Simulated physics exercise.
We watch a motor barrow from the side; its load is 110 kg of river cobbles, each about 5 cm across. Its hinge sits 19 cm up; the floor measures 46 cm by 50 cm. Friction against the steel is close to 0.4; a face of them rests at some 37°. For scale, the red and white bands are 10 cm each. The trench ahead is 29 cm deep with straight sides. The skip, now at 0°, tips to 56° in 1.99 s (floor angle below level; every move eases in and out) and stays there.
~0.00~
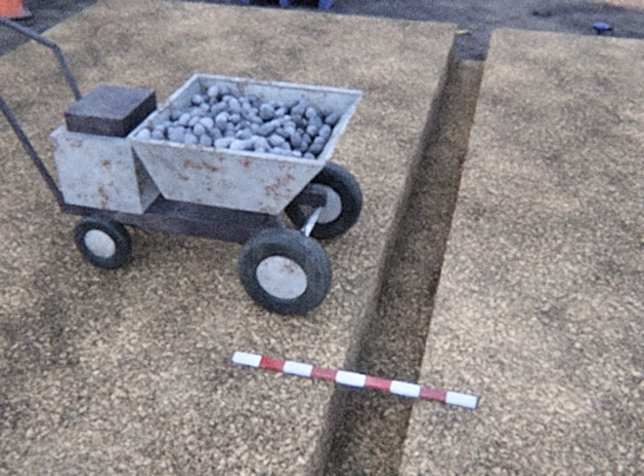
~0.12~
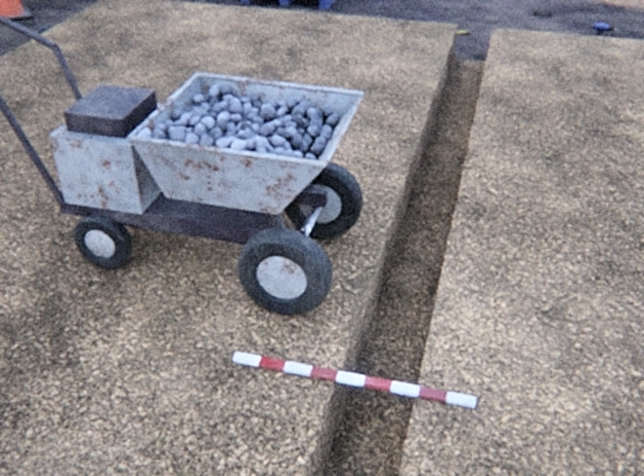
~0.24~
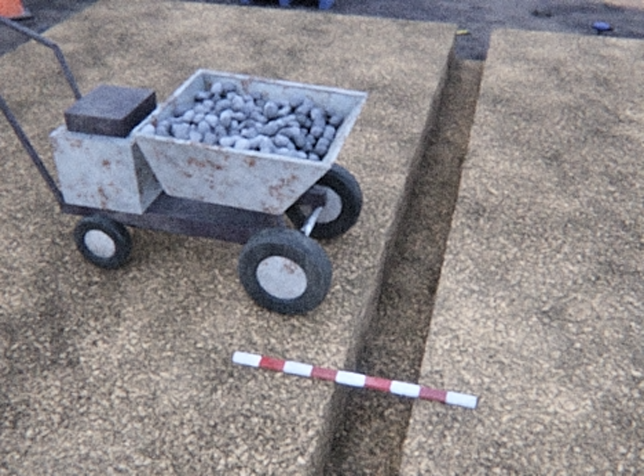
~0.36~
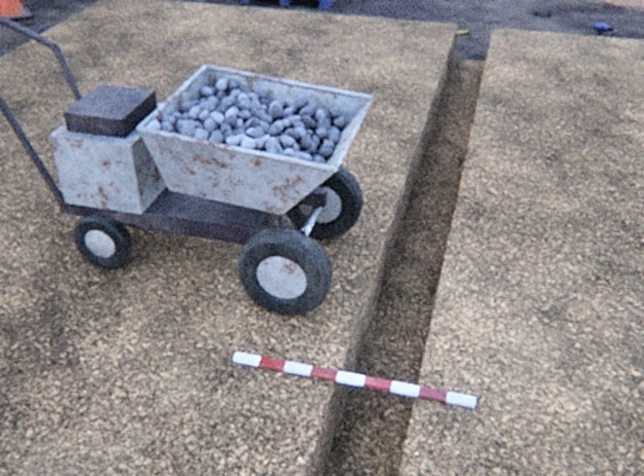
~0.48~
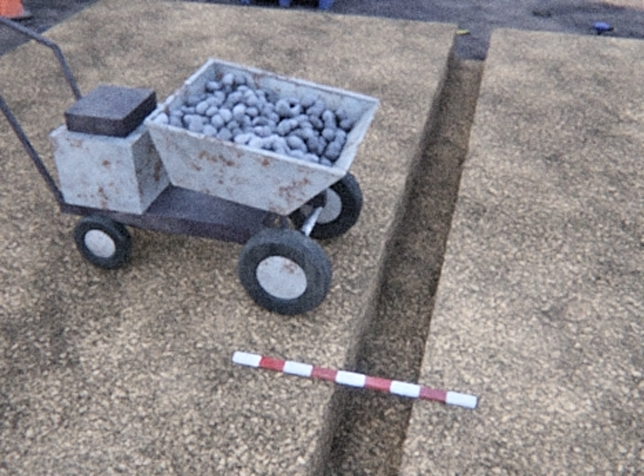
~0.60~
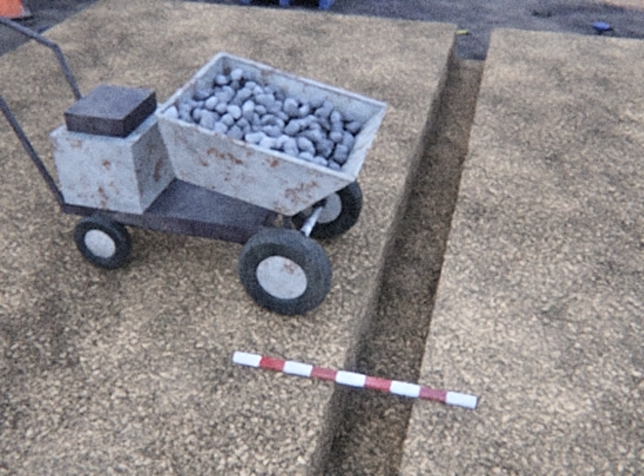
The footage shows a motor barrow loaded with grey cobbles standing on gravelly ground beside a straight-sided trench, a red and white banded rod lying across it, as the skip slowly tilts a little toward the right, carrying the stones.
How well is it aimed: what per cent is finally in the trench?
About 13 per cent.
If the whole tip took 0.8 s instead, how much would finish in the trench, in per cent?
It would be near 10 per cent.
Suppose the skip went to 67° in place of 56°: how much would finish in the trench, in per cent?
Then about 40 per cent.
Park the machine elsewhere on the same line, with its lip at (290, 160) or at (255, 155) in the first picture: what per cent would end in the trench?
Near 40 per cent from the first place, 45 from the second.
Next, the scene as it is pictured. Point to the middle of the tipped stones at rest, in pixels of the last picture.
Their middle is at about (465, 292).
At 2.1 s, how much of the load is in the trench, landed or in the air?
Some 0 per cent.
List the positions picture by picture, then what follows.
In the first frame, the skip is at 0°, its lip at (323, 164); the top of the load is at (257, 110).
The second frame shows lip at (325, 165), floor tilted 1°, highest stones at (245, 108); the stones move at 0.1 m/s on average.
The third frame shows lip at (329, 167), floor tilted 2°, highest stones at (241, 109); the stones move at 0.1 m/s on average.
In the fourth frame, the skip is at 5°, its lip at (335, 170); the top of the load is at (222, 100); the stones move at 0.2 m/s on average.
The fifth frame shows lip at (344, 174), floor tilted 8°, highest stones at (224, 95); the stones move at 0.3 m/s on average.
In the sixth frame, the skip is at 12°, its lip at (353, 180); the top of the load is at (228, 89); the stones move at 0.3 m/s on average.
After 1.5 s the floor is at 47°; 100 % in the skip; the foremost stones are at (414, 202).
After 2.1 s the floor is at 56°; 88 % in the skip, 1 % in the trench, 11 % past the trench; the foremost stones are at (491, 313).
After 2.4 s the floor is at 56°; 75 % in the skip, 1 % in the trench, 23 % past the trench; the foremost stones are at (552, 293).
After 4.4 s the floor is at 56°; 57 % in the skip, 13 % in the trench, 30 % past the trench; the foremost stones are at (599, 316).
